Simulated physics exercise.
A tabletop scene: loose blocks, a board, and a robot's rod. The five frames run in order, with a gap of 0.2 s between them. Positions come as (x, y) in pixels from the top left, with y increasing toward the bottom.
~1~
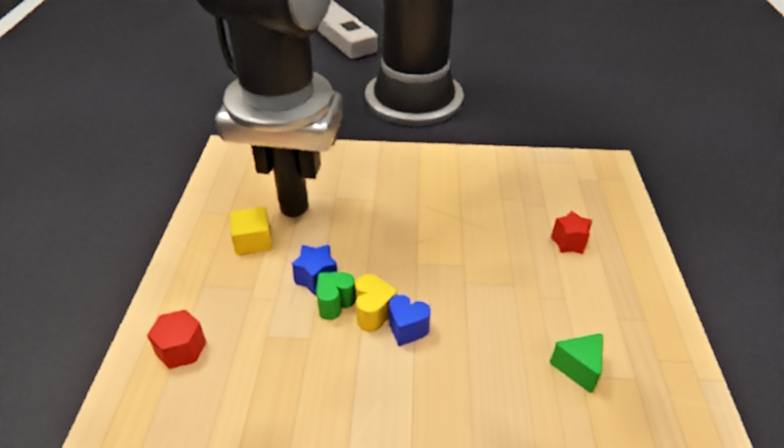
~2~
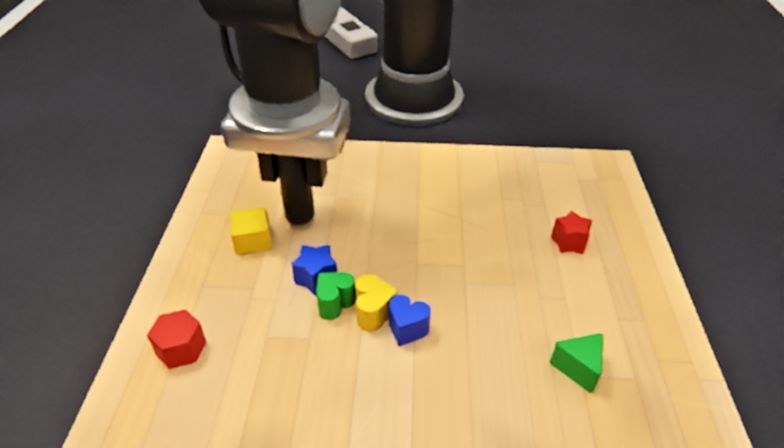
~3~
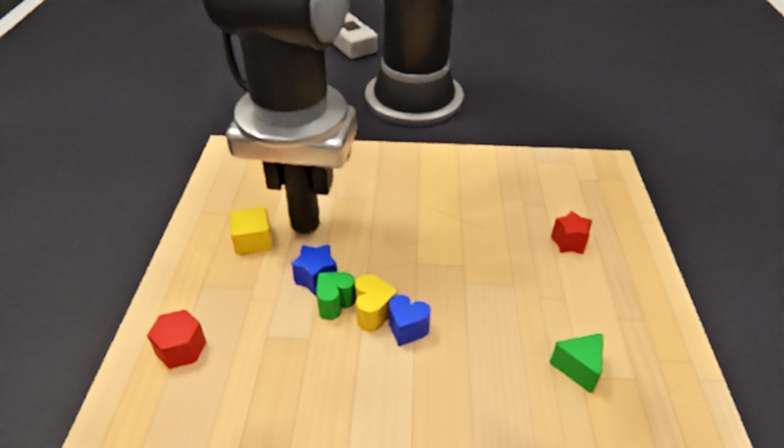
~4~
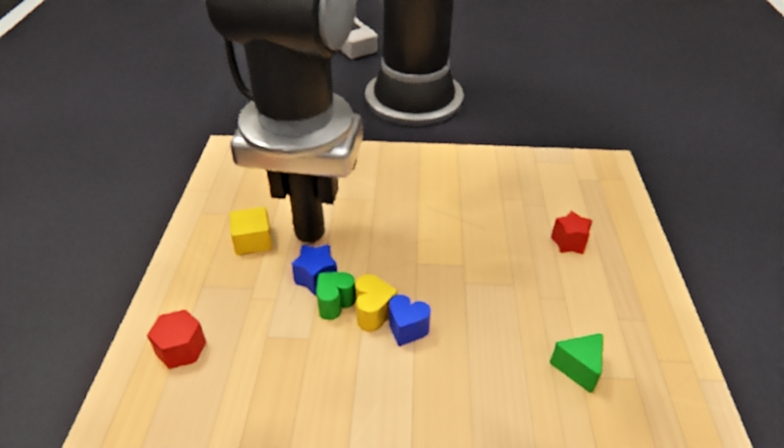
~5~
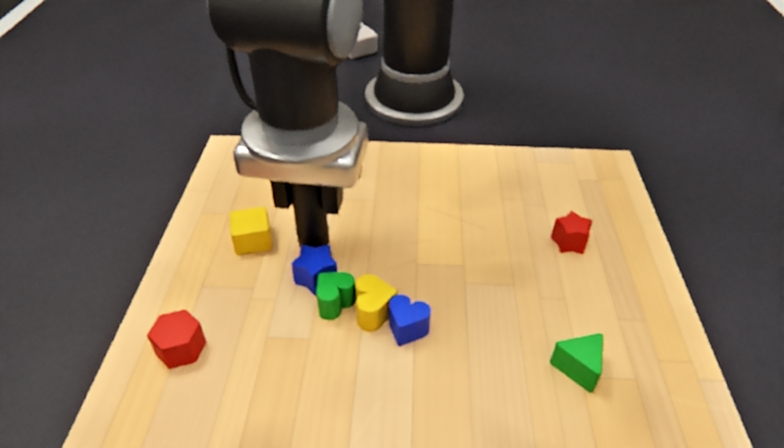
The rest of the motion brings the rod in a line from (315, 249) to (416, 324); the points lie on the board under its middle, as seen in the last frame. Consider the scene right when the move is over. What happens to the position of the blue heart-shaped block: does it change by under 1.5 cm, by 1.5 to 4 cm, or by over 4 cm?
It moves a fair bit, 1.5 to 4 cm.
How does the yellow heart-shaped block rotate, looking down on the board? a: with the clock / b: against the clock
(a)
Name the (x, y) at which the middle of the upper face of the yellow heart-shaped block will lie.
My prediction: (389, 330).
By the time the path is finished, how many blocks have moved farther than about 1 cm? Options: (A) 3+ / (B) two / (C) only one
A (3+)
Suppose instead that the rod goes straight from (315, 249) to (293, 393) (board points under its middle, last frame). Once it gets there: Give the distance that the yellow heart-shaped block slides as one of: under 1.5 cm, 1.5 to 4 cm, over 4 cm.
Distance: Below 1.5 cm.
The first path, step by step. One third of the way, rod at (346, 266); blue star at (320, 269), turned 45° clockwise; green heart-shaped block at (333, 298), turned 20° anticlockwise.
Two thirds of the way, rod at (380, 291); blue star at (320, 270), turned 55° clockwise; green heart-shaped block at (332, 299), turned 20° anticlockwise; yellow heart-shaped block at (383, 311), turned 25° clockwise; blue heart-shaped block at (426, 327), turned 40° anticlockwise.
At the end, rod at (417, 318); yellow four-sided block unmoved; blue star at (320, 270), turned 55° clockwise; green heart-shaped block at (332, 299), turned 20° anticlockwise; yellow heart-shaped block at (389, 330), turned 90° clockwise; blue heart-shaped block at (432, 334), turned 75° anticlockwise.
